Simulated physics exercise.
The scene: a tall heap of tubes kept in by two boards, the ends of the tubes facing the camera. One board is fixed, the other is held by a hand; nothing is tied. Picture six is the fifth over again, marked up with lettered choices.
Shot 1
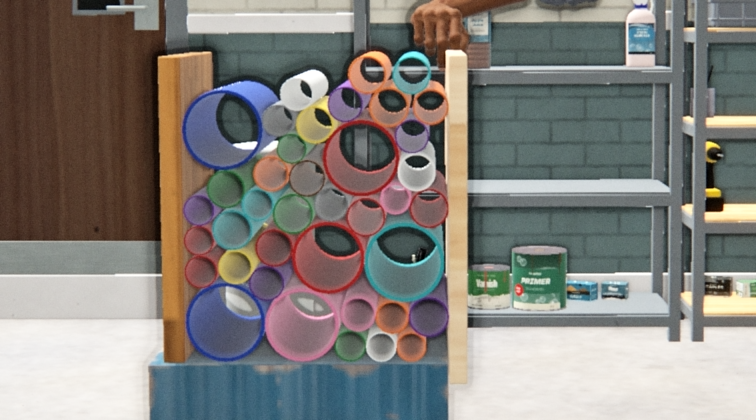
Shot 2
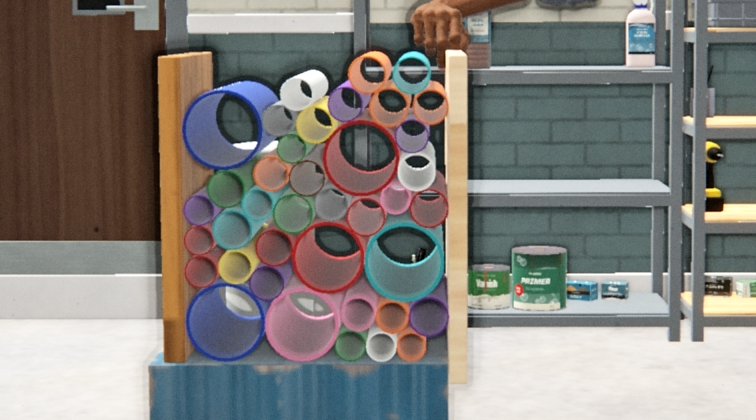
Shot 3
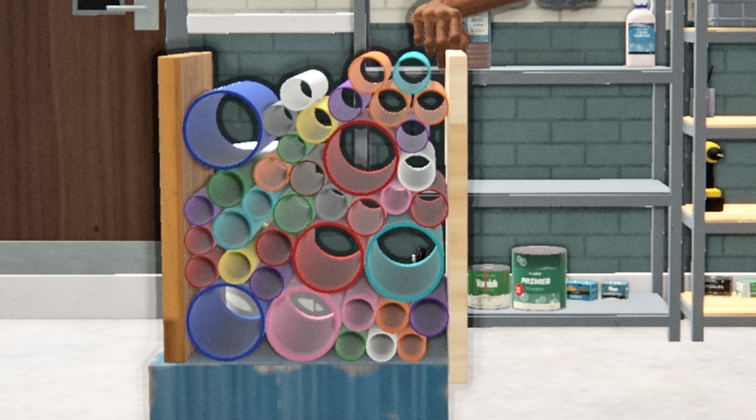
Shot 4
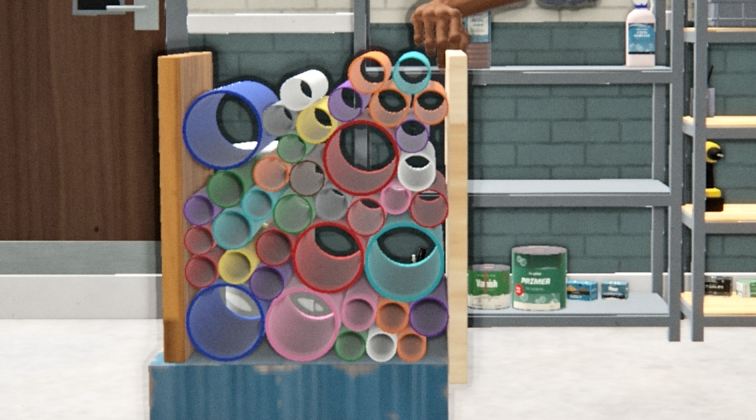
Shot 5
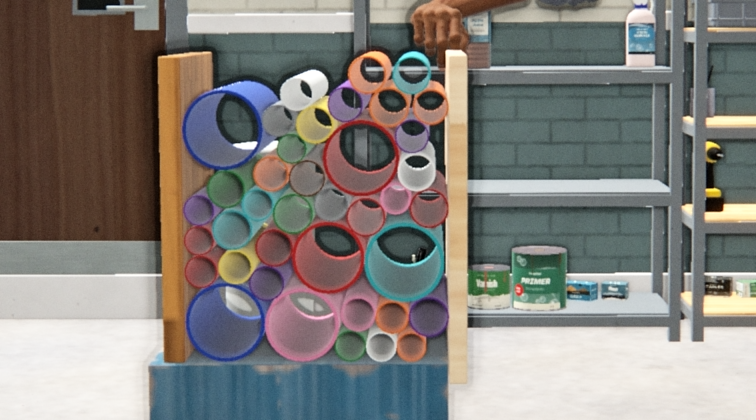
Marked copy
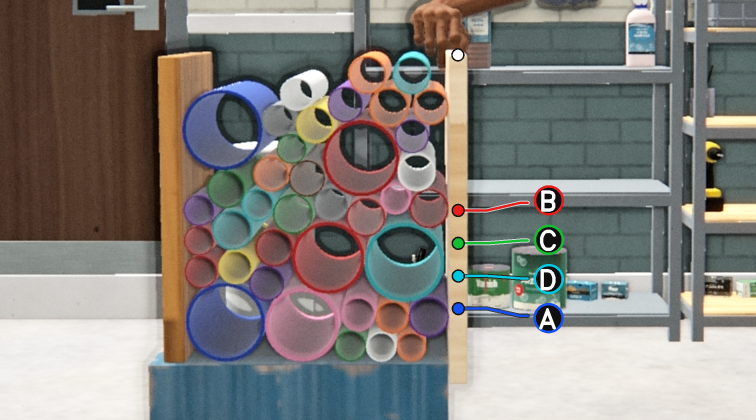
Colourful tubes sit stacked between two upright boards, barely moving, beneath a hand at the right.
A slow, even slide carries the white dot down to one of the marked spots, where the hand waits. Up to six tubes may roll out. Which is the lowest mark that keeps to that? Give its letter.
Slide it to B.
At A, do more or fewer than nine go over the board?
It loses more than nine.
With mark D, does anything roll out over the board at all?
At D: Yes.
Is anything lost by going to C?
Yes, at C.
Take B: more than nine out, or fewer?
At B, fewer than nine.
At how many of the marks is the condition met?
One of the four.
On the copy, A at (458, 309); B at (458, 211); C at (458, 243); D at (458, 276); the white dot at (458, 55).
On B. First, top of the board (449, 123).
Then, top of the board (449, 200).
Finally, top of the board (449, 210), five out over the board.
By contrast, A more than six out over the board; C more than six out over the board; D more than six out over the board.
